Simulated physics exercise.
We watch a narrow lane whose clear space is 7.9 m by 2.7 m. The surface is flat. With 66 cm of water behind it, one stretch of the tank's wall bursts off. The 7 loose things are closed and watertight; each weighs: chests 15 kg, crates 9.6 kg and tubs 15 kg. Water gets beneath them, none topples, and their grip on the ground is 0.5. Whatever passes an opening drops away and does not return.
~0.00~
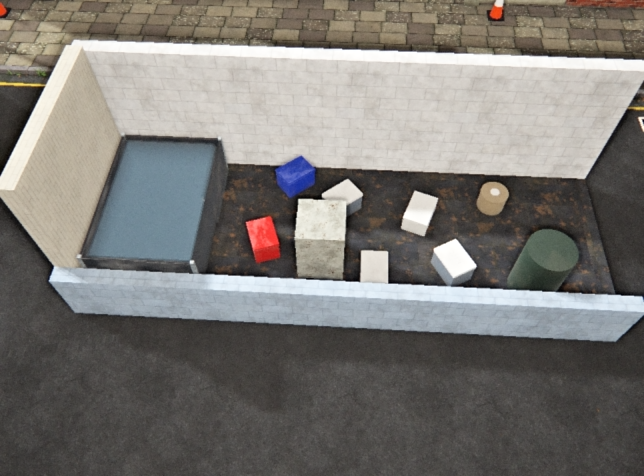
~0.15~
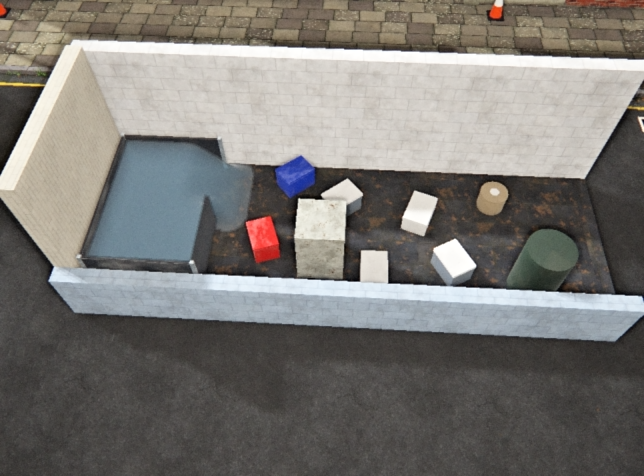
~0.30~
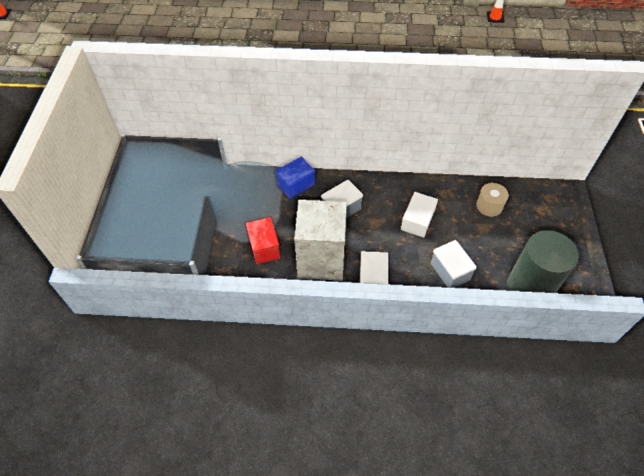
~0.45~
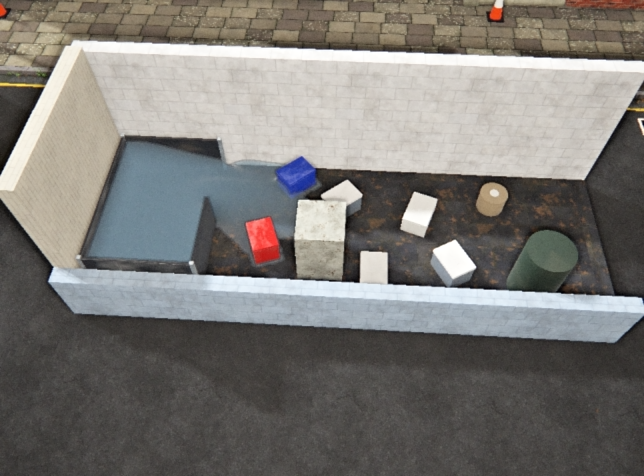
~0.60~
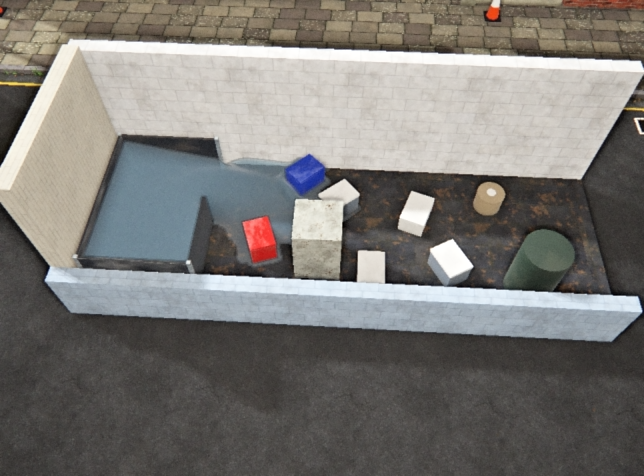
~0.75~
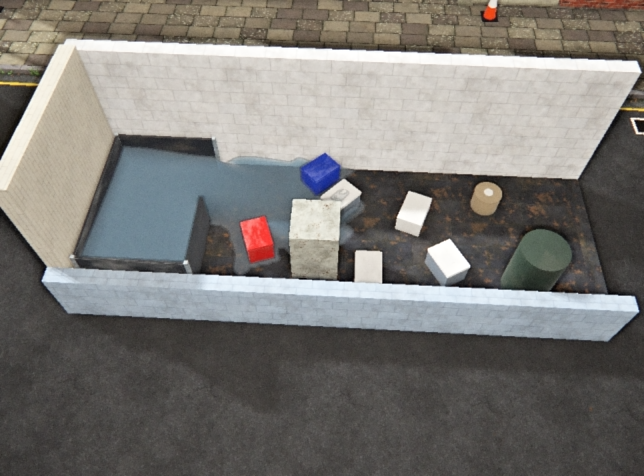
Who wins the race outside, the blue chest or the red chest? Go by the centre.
It is the blue one that leaves first.
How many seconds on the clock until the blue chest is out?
Near 2.5 s.
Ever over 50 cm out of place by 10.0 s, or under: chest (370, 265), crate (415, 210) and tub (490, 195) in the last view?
In turn: Less, over, past it.
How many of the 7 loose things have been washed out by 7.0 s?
By then 4.
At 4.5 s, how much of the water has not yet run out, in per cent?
About 72 per cent.
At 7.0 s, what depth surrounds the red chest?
Roughly 3 cm.
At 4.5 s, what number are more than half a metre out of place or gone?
By then 4.
After 2.0 s the blue chest is near (497, 174), 3.5 m from its start, afloat; the red chest is near (257, 235), 0.0 m from its start, aground; 0 of 7 are out; 3 afloat.
After 4.5 s the blue chest has gone out (at 2.7 s); the red chest is near (257, 237), 0.1 m from its start, aground; 4 of 7 are out; 1 afloat.
After 7.0 s the blue chest has gone out (at 2.7 s); the red chest is near (257, 237), 0.1 m from its start, aground; 4 of 7 are out; 1 afloat.
After 10.0 s the blue chest has gone out (at 2.7 s); the red chest is near (257, 237), 0.1 m from its start, aground; 4 of 7 are out; 0 afloat.
